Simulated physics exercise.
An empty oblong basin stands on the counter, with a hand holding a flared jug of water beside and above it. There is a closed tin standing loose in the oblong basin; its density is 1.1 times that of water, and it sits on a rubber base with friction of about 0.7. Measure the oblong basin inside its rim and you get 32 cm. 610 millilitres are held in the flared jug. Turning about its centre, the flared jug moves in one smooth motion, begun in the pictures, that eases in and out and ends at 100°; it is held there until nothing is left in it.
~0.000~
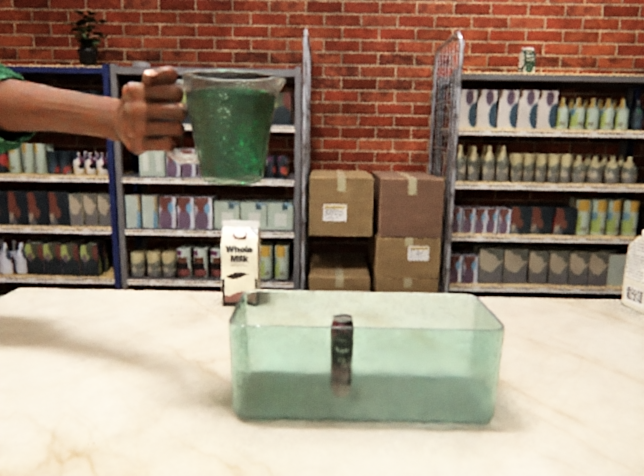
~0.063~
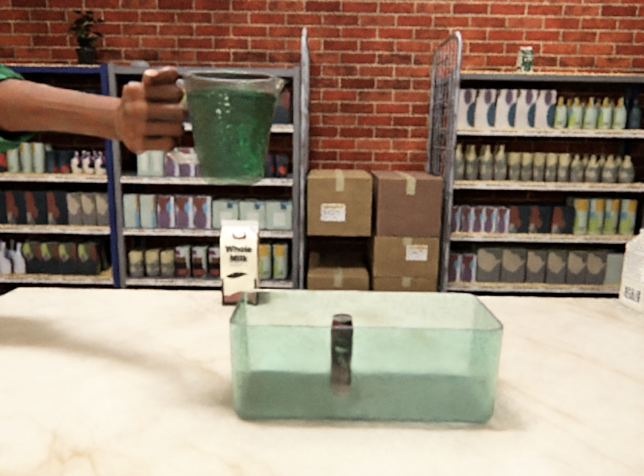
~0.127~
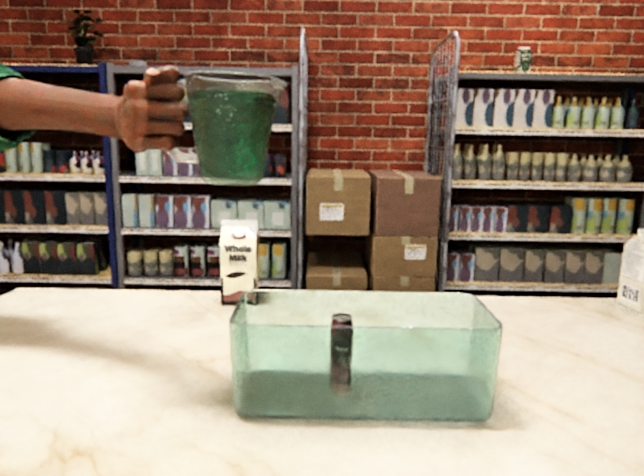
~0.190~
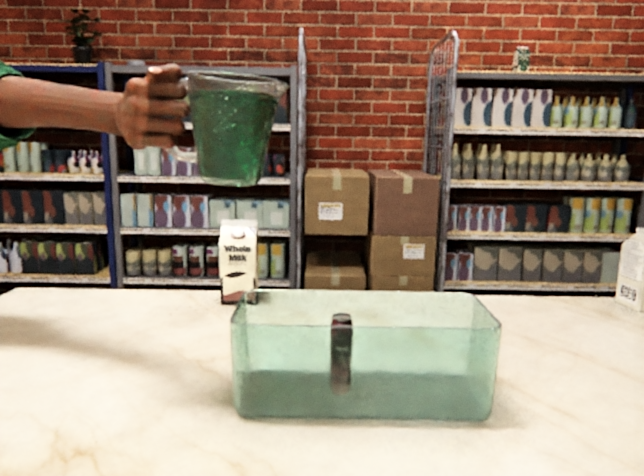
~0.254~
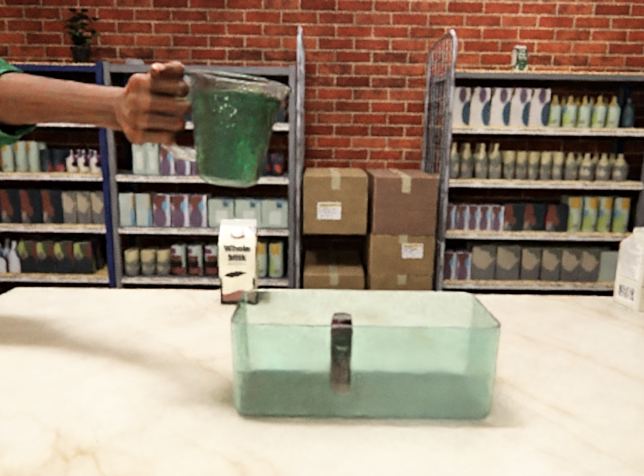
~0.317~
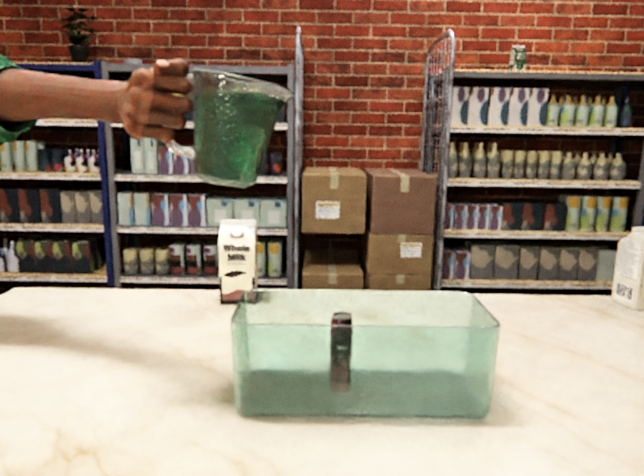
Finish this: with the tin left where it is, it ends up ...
It ends up standing.
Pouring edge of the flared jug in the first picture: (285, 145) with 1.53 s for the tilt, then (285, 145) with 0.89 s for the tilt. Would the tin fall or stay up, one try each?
Try 1: Tipped over; try 2: Tipped over.
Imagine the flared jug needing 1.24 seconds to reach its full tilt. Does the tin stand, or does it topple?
The tin stays balanced.
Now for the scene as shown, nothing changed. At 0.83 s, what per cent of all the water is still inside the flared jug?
Roughly 80 %.
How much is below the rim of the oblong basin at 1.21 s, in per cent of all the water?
Looks like about 46 % of the whole amount.
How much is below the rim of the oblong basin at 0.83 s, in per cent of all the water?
About 3 per cent.
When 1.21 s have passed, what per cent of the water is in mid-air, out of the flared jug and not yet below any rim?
Roughly 26 per cent.
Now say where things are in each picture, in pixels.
In the first picture, it leans 0°; its right rim is at (287, 79); the water meets the walls at (191, 92) and (275, 93); the oblong basin's rim runs from (237, 307) to (490, 312); the tin's top is at (342, 321).
In the second picture, it leans 0°; its right rim is at (287, 80); the water meets the walls at (191, 92) and (276, 95).
In the third picture, it leans 2°; its right rim is at (288, 82); the water meets the walls at (193, 93) and (276, 96).
In the fourth picture, it leans 4°; its right rim is at (290, 84); the water meets the walls at (194, 94) and (277, 97).
In the fifth picture, it leans 7°; its right rim is at (292, 88); the water meets the walls at (196, 94) and (280, 97).
In the sixth picture, it leans 10°; its right rim is at (295, 93); the water meets the walls at (198, 95) and (284, 98).
By 0.83 s the tilt is 57° and 80 per cent is still to pour; the tin stands where it began.
By 1.21 s the tilt is 89° and 29 per cent is still to pour; the tin stands where it began.
By 1.60 s the tilt is 100° and 1 per cent is still to pour; the tin stands where it began.
By 2.03 s the tilt is 100° and 0 per cent is still to pour; the tin stands where it began.
At rest the tin stands where it began.
